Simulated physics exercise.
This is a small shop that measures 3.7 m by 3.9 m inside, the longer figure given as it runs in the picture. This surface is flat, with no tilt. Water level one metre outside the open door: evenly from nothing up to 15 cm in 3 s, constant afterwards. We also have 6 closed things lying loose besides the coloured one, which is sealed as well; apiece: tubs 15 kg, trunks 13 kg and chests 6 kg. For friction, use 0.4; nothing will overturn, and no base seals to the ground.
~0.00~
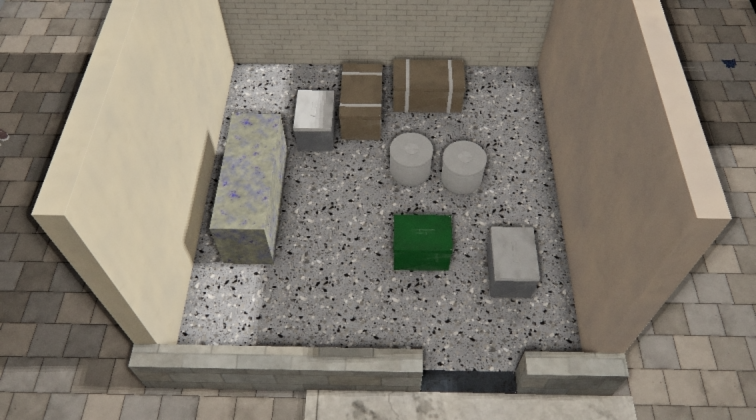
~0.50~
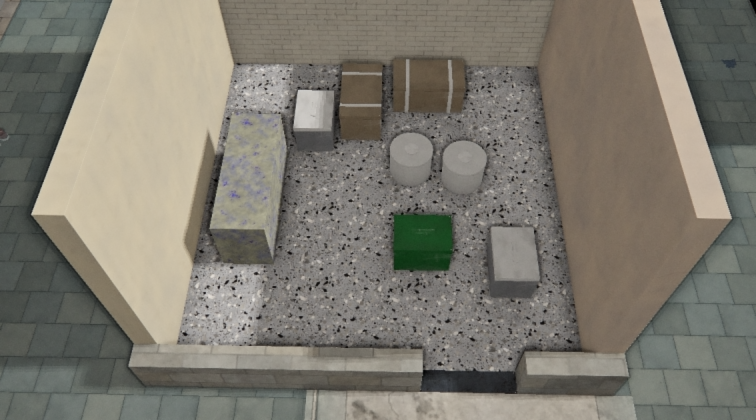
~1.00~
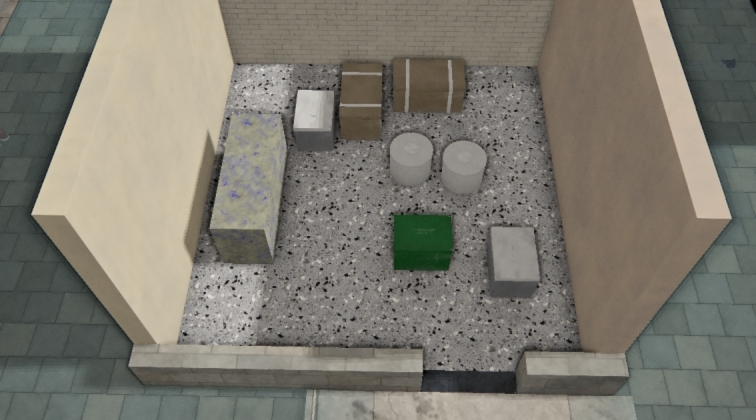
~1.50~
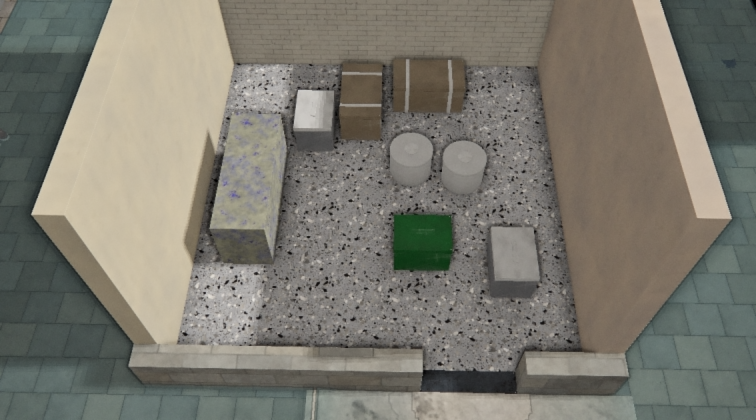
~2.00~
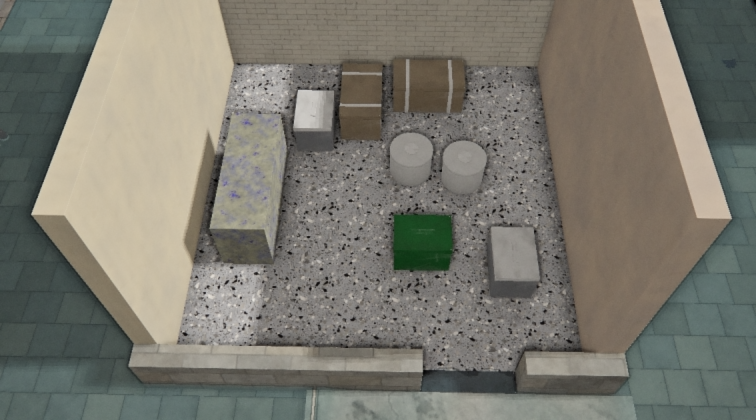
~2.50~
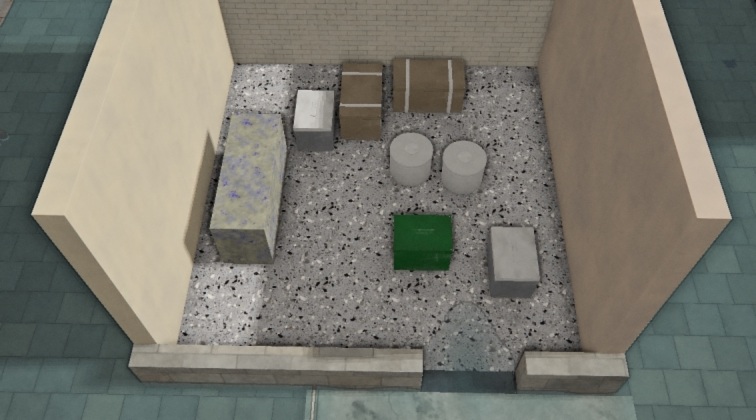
Small open-topped shop with a green chest and other containers staying still, water covering the paving outside and wetting the doorway.
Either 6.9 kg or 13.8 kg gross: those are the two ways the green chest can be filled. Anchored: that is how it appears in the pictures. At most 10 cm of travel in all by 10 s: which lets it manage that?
I predict neither option keeps it in place.
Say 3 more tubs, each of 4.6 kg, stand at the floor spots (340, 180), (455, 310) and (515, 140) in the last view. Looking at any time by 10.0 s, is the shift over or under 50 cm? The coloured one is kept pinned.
Order as asked: Stays within / goes beyond / goes beyond.
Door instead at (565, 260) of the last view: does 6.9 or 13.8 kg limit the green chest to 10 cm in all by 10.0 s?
For that position, nothing offered succeeds.
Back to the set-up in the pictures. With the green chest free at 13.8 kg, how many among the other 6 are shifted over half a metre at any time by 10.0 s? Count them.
Count: 1.
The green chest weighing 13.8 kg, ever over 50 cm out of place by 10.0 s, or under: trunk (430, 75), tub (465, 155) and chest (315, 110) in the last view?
Respectively: Not exceeded, not exceeded, not exceeded.
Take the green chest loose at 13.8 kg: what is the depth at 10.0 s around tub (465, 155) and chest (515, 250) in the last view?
Around 6 cm and 6 cm.
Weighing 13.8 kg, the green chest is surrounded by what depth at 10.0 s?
Close to 5 cm deep.
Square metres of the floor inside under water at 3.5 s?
Wet area: Approx. 2.0 m2.
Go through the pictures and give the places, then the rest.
The green chest at (423, 232) rests on the ground; water covers 0.0 m2; 0 of 7 have shifted, in the first frame.
The green chest at (423, 232) rests on the ground; water covers 0.0 m2; 0 of 7 have shifted, in the second frame.
The green chest at (423, 232), on the bottom; 0.0 m2 under water; 0 of 7 have shifted, in the third frame.
The green chest at (423, 232) rests on the ground; 0.0 m2 under water; 0 of 7 have shifted, in the fourth frame.
The green chest at (423, 232), on the bottom; 0.0 m2 under water; 0 of 7 have shifted, in the fifth frame.
The green chest at (423, 232), on the bottom; water covers 0.3 m2; 0 of 7 have shifted, in the sixth frame.
After 3.5 s the green chest would be 0 cm from its start with 6.9 kg and 0 cm from its start with 13.8 kg; 3 cm of water round it then.
After 4.5 s the green chest would be 62 cm from its start with 6.9 kg and 28 cm from its start with 13.8 kg; 4 cm of water round it then.
After 7.0 s the green chest would be 151 cm from its start with 6.9 kg and 64 cm from its start with 13.8 kg; 5 cm of water round it then.
After 10.0 s the green chest would be 241 cm from its start with 6.9 kg and 114 cm from its start with 13.8 kg; 5 cm of water round it then.
